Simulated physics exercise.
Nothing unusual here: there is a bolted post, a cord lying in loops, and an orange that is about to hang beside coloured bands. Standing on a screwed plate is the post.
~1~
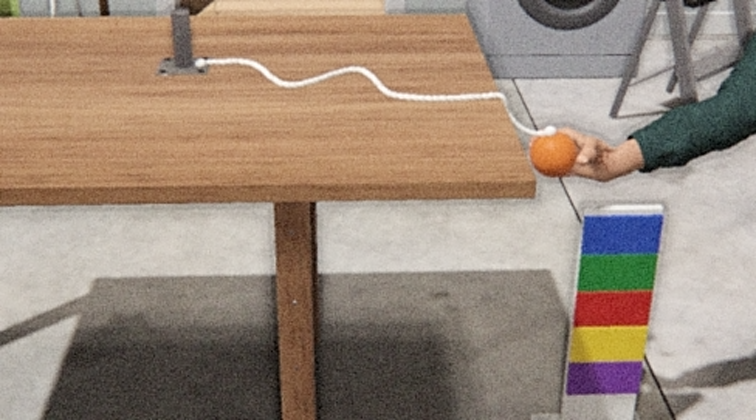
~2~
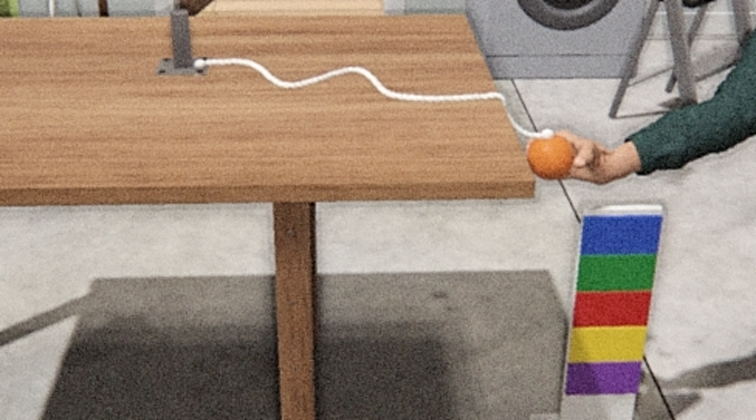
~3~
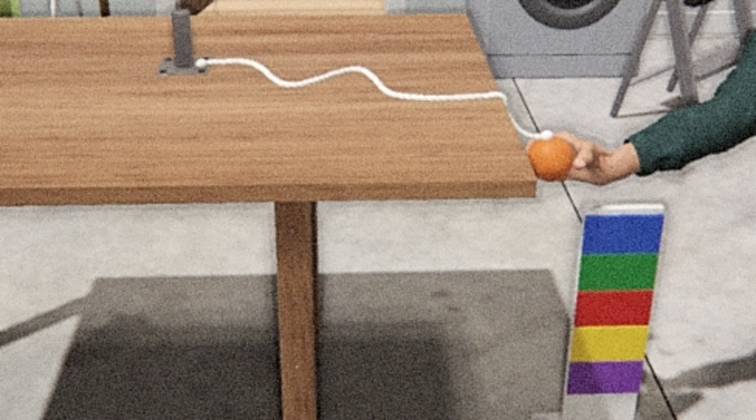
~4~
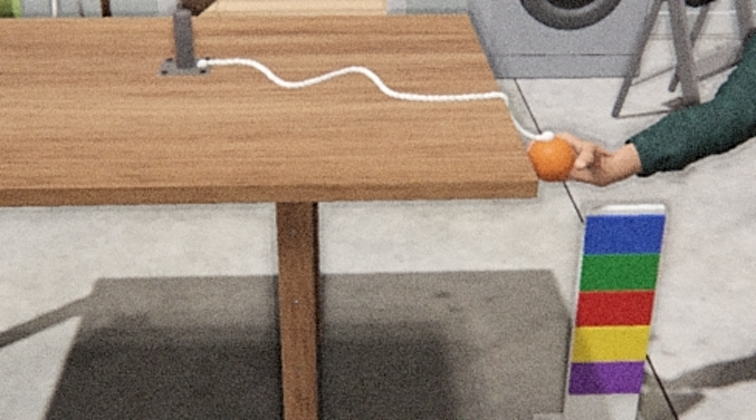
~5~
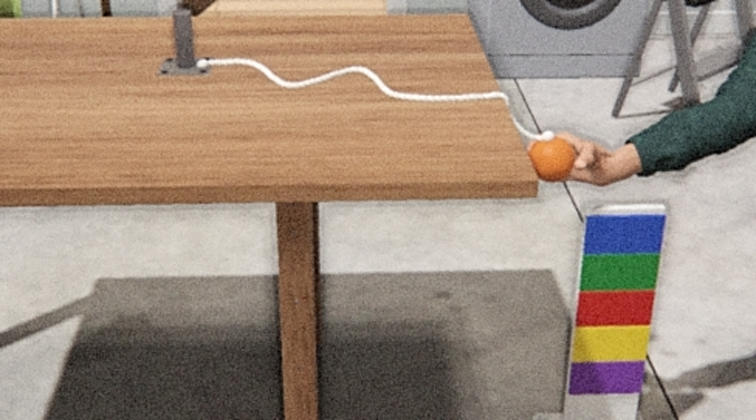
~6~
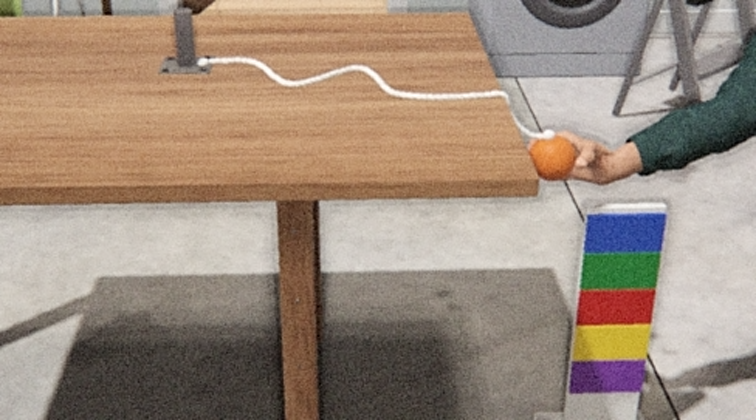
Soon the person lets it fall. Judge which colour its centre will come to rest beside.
Its centre comes to rest beside green.
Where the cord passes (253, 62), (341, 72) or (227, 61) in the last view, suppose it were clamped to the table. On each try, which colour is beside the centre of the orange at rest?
Try by try: Green, then blue, then green.
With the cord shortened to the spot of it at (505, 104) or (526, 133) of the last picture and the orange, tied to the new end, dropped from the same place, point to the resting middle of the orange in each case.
Try by try, around (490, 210) and (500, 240).
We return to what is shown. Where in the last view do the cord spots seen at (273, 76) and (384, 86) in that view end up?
End positions: About (301, 71) and about (473, 84).
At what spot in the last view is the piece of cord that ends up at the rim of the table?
Look near (401, 95).
Soon after, orange near (454, 249); level with green.
After that, orange near (498, 269); level with green.
In the end, orange near (502, 268); level with green. At green.
